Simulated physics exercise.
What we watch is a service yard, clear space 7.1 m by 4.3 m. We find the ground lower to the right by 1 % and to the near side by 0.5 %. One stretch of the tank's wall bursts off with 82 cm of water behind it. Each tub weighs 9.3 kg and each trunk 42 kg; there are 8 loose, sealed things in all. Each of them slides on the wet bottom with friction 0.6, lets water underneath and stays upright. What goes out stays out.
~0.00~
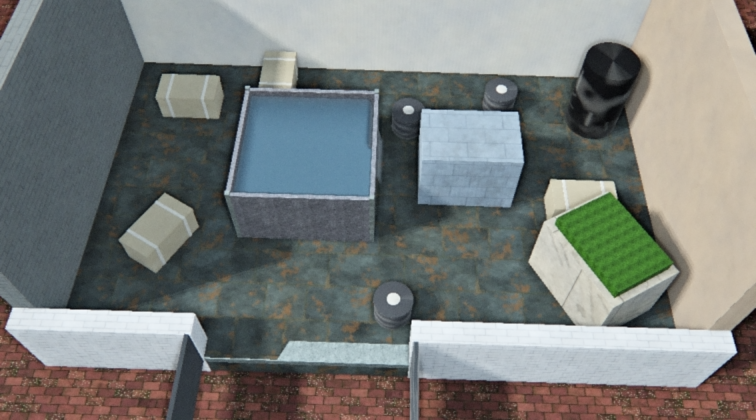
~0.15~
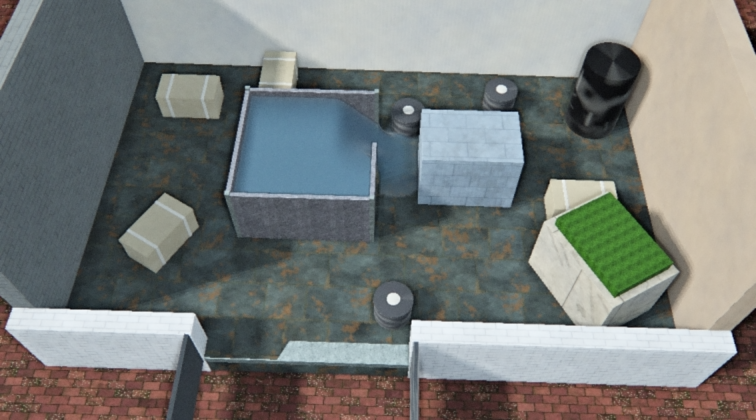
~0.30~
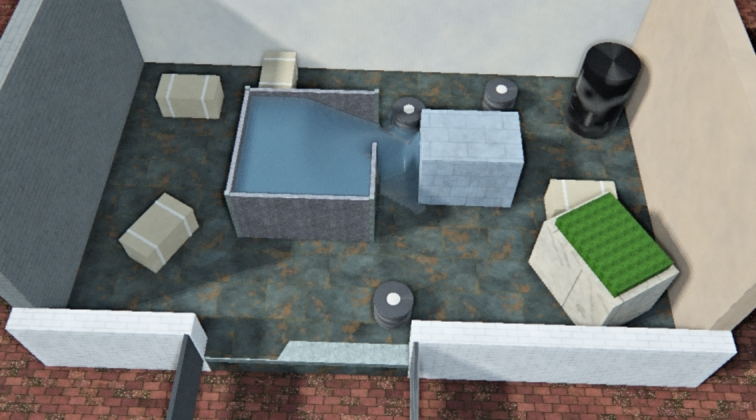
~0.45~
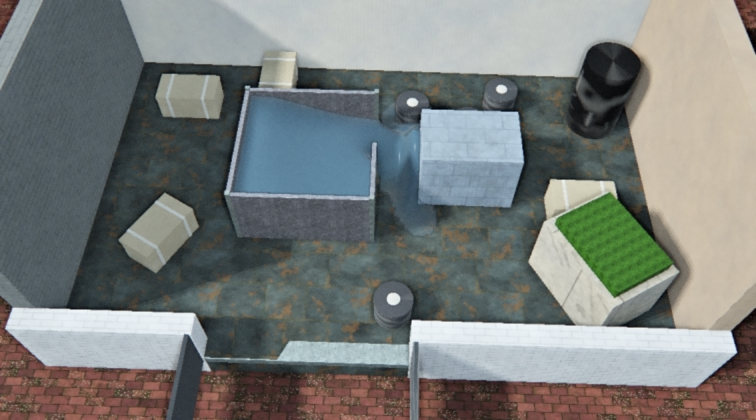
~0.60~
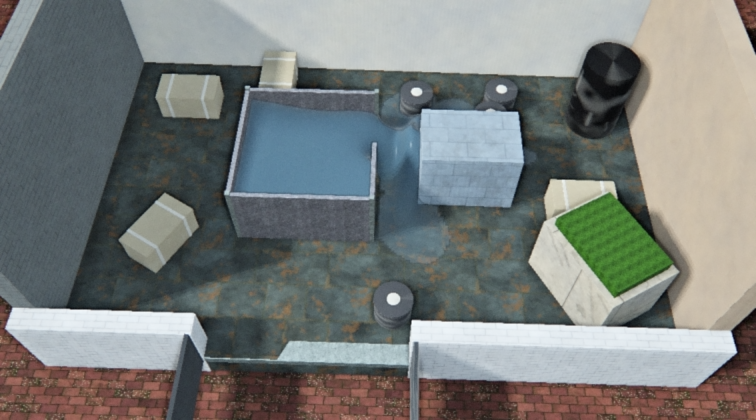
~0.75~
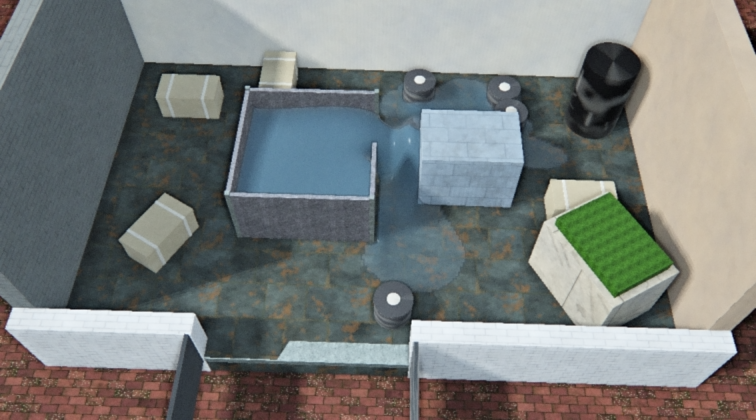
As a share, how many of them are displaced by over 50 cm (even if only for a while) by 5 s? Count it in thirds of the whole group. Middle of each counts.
The fraction lands in the middle third.
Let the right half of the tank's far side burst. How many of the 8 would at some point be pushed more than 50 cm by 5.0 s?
The count would be 2.
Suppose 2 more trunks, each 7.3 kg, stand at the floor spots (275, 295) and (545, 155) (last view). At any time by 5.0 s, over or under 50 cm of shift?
Result, in sequence: Not exceeded / exceeded.
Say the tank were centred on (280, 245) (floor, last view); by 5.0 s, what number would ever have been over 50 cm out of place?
That would give 4.
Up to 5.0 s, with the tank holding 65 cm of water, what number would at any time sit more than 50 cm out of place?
4.
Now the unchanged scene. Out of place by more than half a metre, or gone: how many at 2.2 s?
4 in all.
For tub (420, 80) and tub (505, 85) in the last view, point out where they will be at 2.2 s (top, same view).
Estimated pixels: (392, 68) and (620, 65).
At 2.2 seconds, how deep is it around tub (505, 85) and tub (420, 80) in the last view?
Roughly 34 and 9 cm.
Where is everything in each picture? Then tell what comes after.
In the first frame, a tub is out of sight; a tub at (408, 110), on the bottom; 2.6 m2 under water; 0 of 8 have shifted.
In the second frame, a tub is out of sight; a tub at (408, 110) rests on the ground; water covers 3.2 m2; 0 of 8 have shifted.
In the third frame, a tub is out of sight; a tub at (409, 109), on the bottom; water covers 3.5 m2; 0 of 8 have shifted.
In the fourth frame, a tub at (469, 120), on the bottom, 18 cm from its start; a tub at (412, 103), on the bottom, 15 cm from its start; water covers 3.9 m2; 2 of 8 have shifted.
In the fifth frame, a tub at (491, 113) rests on the ground, 51 cm from its start; a tub at (417, 92) rests on the ground, 35 cm from its start; water covers 5.1 m2; 2 of 8 have shifted.
In the sixth frame, a tub at (511, 111), on the bottom, 79 cm from its start; a tub at (420, 80), on the bottom, 59 cm from its start; water covers 6.7 m2; 3 of 8 have shifted.
After 1.1 s 3 of 8 are over 50 cm from their spots; 0 afloat.
After 2.2 s 4 of 8 are over 50 cm from their spots; 1 afloat.
After 3.5 s 4 of 8 are over 50 cm from their spots; 2 afloat.
After 5.0 s 4 of 8 are over 50 cm from their spots, and 4 have been at some point; 2 afloat.
